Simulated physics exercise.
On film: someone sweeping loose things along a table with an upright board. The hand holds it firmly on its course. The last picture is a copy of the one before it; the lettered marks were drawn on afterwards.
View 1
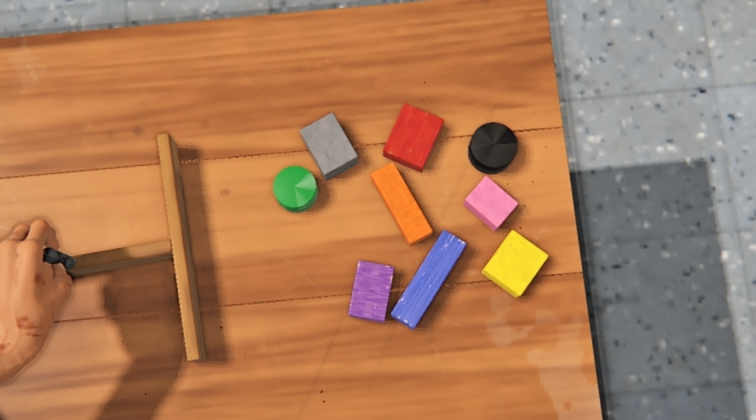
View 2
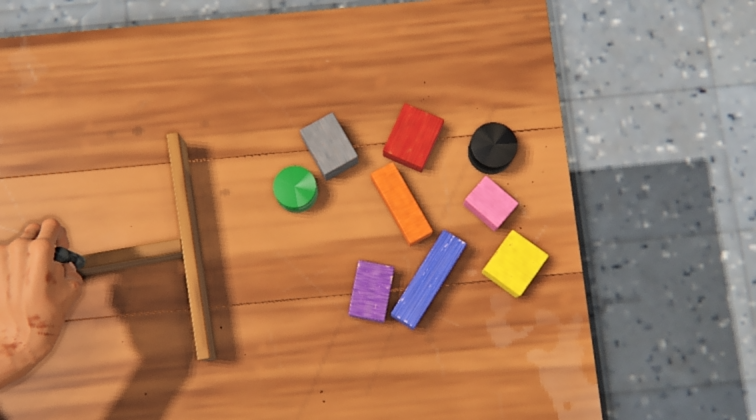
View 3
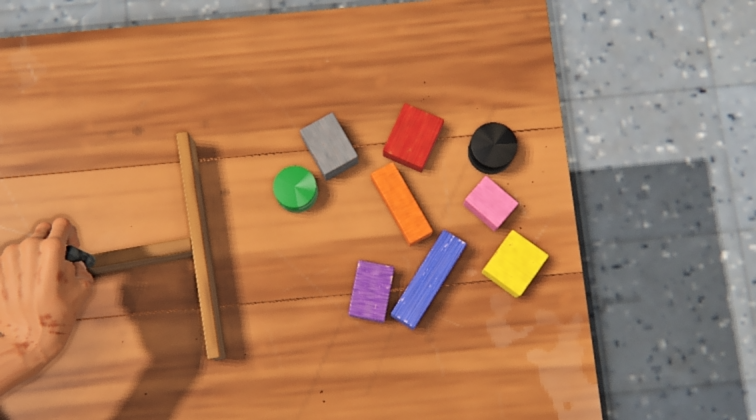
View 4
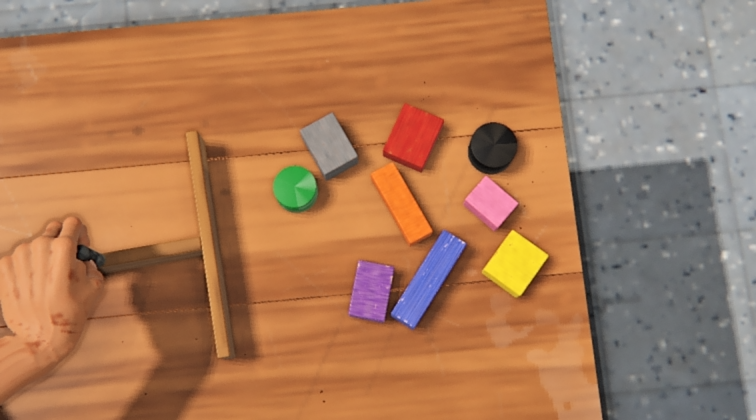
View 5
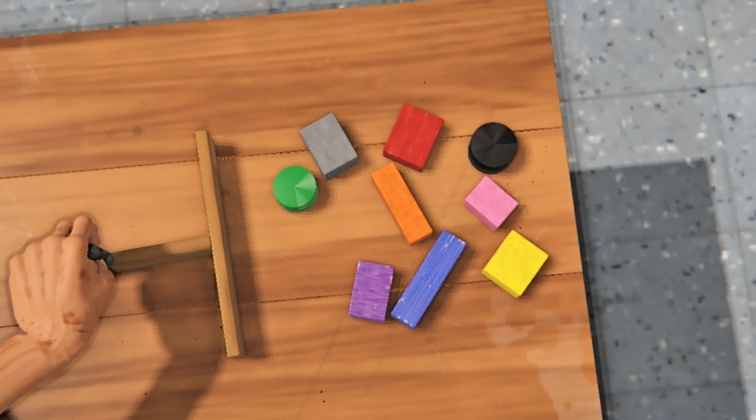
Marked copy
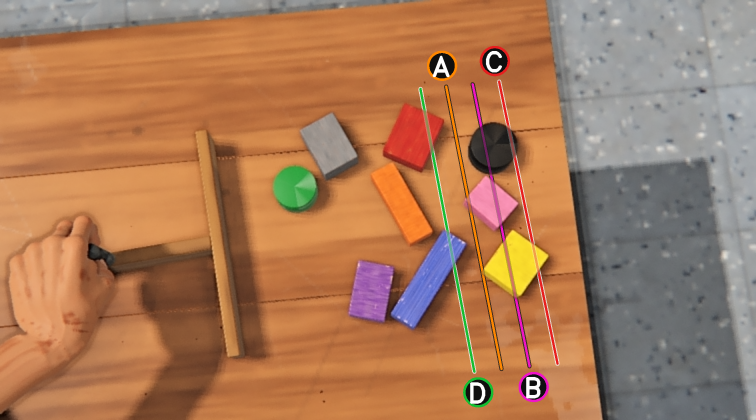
Wooden board pushed by a hand sliding slowly right across a table, with a green tin and coloured blocks lying still.
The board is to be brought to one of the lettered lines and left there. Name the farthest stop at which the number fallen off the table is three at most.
No farther than B.
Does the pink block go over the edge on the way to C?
Yes.
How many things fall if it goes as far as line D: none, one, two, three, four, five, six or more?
In all, none.
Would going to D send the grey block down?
By then, no.
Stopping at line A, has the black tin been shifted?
Yes.
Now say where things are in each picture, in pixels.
In the first frame, green tin (296, 189); grey block (330, 147); blue bar (428, 280).
In the second frame, board (187, 244); orange bar (402, 205).
In the third frame, board (197, 243); purple block (372, 292).
In the fourth frame, board (207, 242); pink block (490, 204).
In the fifth frame, board (217, 241); green tin (296, 189); grey block (330, 147); blue bar (428, 280).
On the marked copy, A at (473, 223); B at (500, 221); C at (527, 218); D at (447, 226).
With B. Early on, board (320, 231); grey block (344, 142); green tin (341, 184).
Further on, board (422, 222); black tin (531, 148); yellow block (532, 261).
At the end, board (500, 215); yellow block over the edge; pink block over the edge; two fallen.
As for the rest, A is within the limit but short; C drops five; D is within the limit but short.
